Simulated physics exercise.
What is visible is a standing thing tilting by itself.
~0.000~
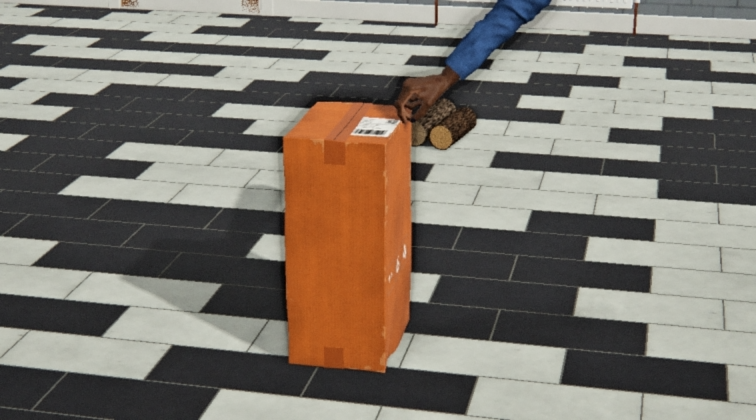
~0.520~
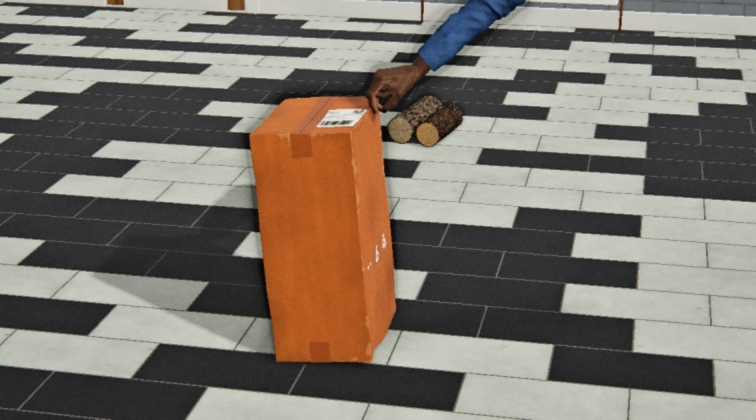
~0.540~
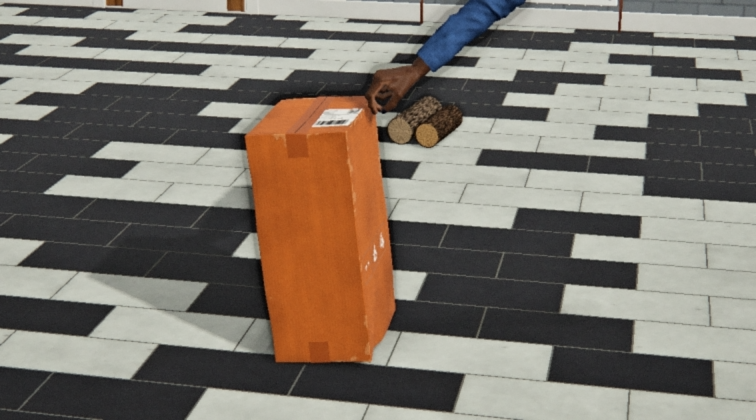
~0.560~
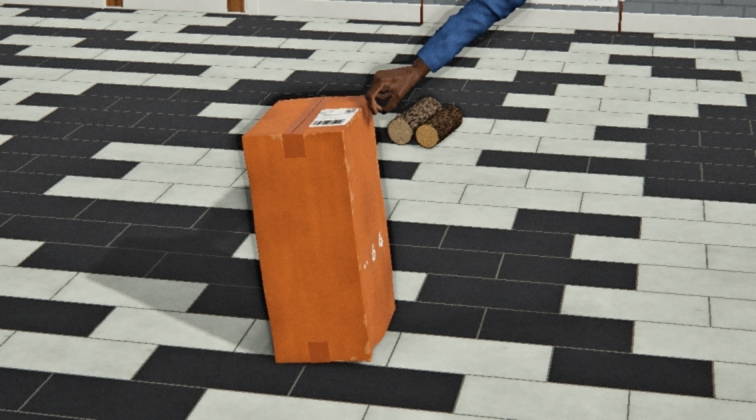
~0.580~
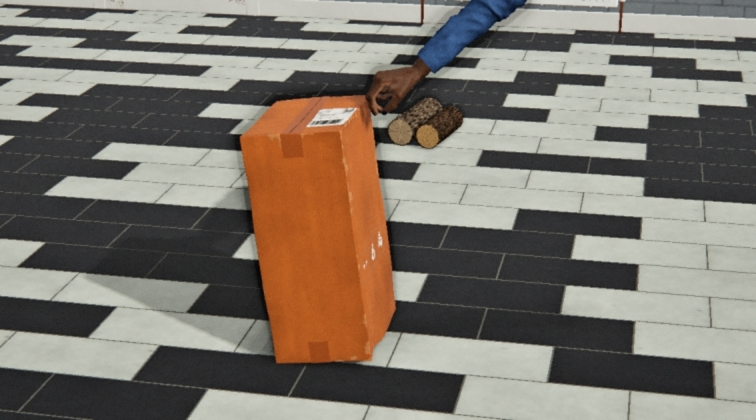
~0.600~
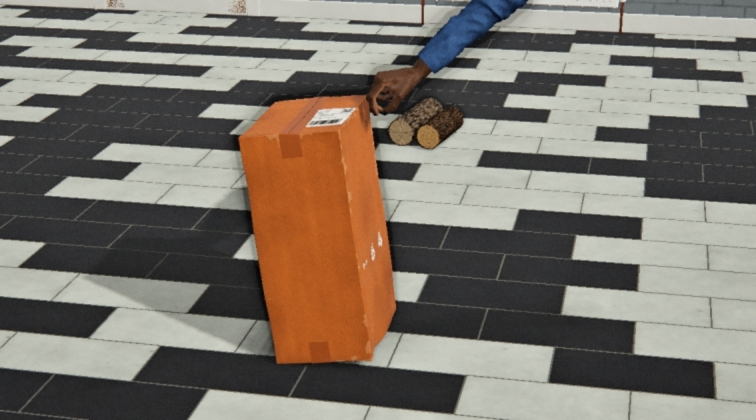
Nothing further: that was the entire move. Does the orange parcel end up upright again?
It is left standing.
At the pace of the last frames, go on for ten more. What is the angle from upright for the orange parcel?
It would lean something like 2° by then.
After 0.82 s, orange parcel upright near (336, 234).
After 1.06 s, orange parcel upright near (340, 234).
At rest (1.8 s), the orange parcel settles on its feet, near (338, 235).
